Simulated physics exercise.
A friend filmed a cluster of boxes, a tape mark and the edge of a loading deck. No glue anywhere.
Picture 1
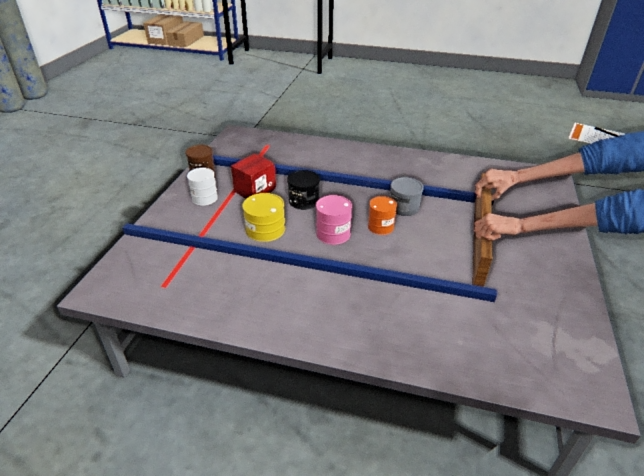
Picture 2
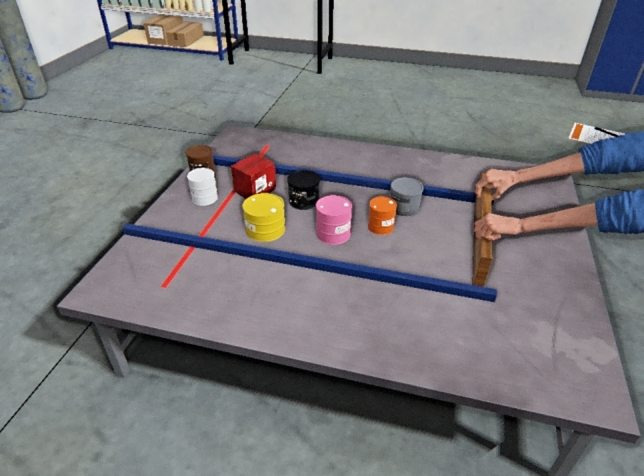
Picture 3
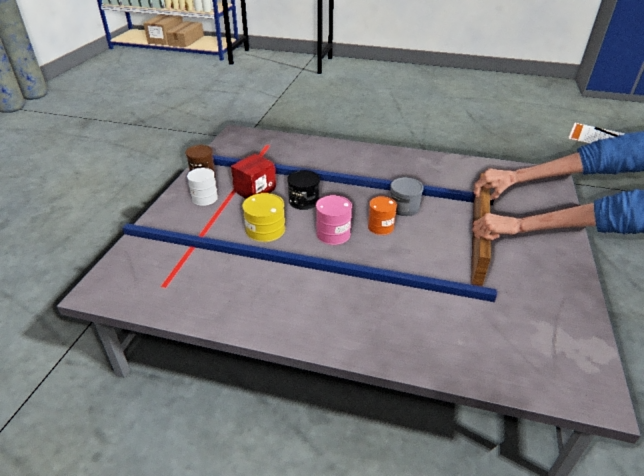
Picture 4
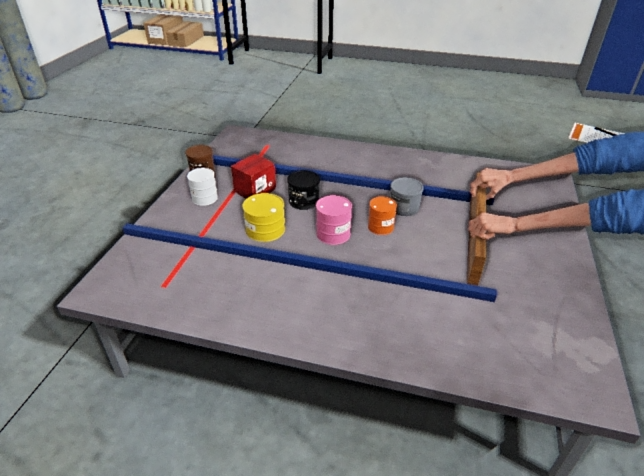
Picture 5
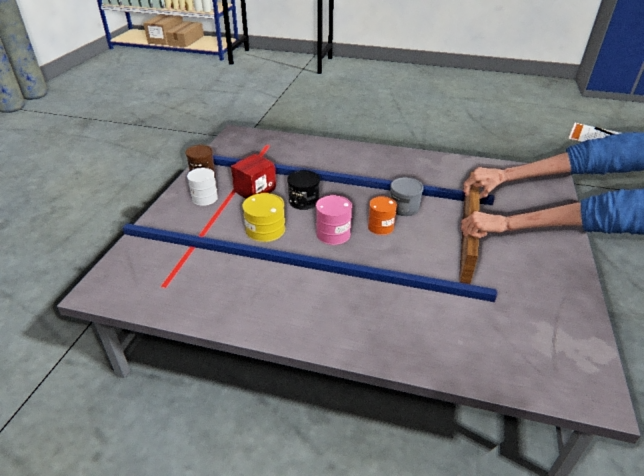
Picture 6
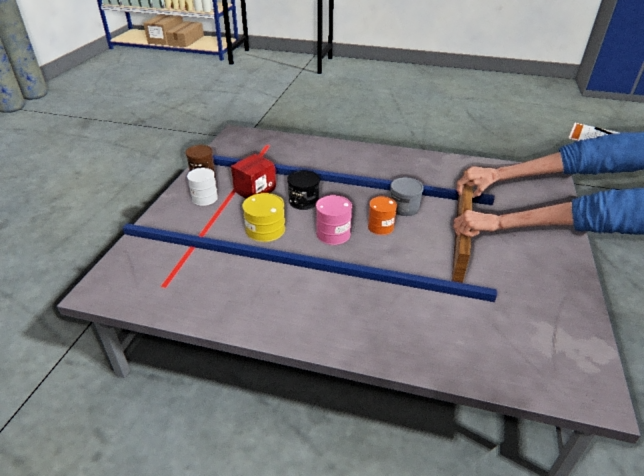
In the video, two hands hold a wooden plank upright on its edge between blue rails on a table and slide it slightly left, toward colourful canisters and a red box near a red line, which stay still.
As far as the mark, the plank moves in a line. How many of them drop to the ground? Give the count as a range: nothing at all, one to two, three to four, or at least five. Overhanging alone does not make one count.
The count is one to two.
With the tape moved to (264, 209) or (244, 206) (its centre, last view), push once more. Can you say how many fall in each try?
The first try gives 0, the second gives 0.
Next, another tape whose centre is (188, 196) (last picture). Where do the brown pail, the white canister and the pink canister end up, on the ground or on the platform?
Check: The brown pail takes the fall; the white canister takes the fall; the pink canister remains in place.
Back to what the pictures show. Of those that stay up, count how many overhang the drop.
The figure is 1.
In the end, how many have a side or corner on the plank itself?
It's 3 of them.
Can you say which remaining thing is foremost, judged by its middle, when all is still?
It's the red parcel.
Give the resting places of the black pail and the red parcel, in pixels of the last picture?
They finish at roughly (207, 176) and (195, 161) respectively.
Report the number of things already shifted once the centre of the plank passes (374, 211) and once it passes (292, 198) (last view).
2, then 6.
A little later, none off yet; brown pail at rest near (201, 165); white canister at rest near (203, 187); red parcel at rest near (254, 178).
When it is over, the number that fall off is one or two; down, brown pail.
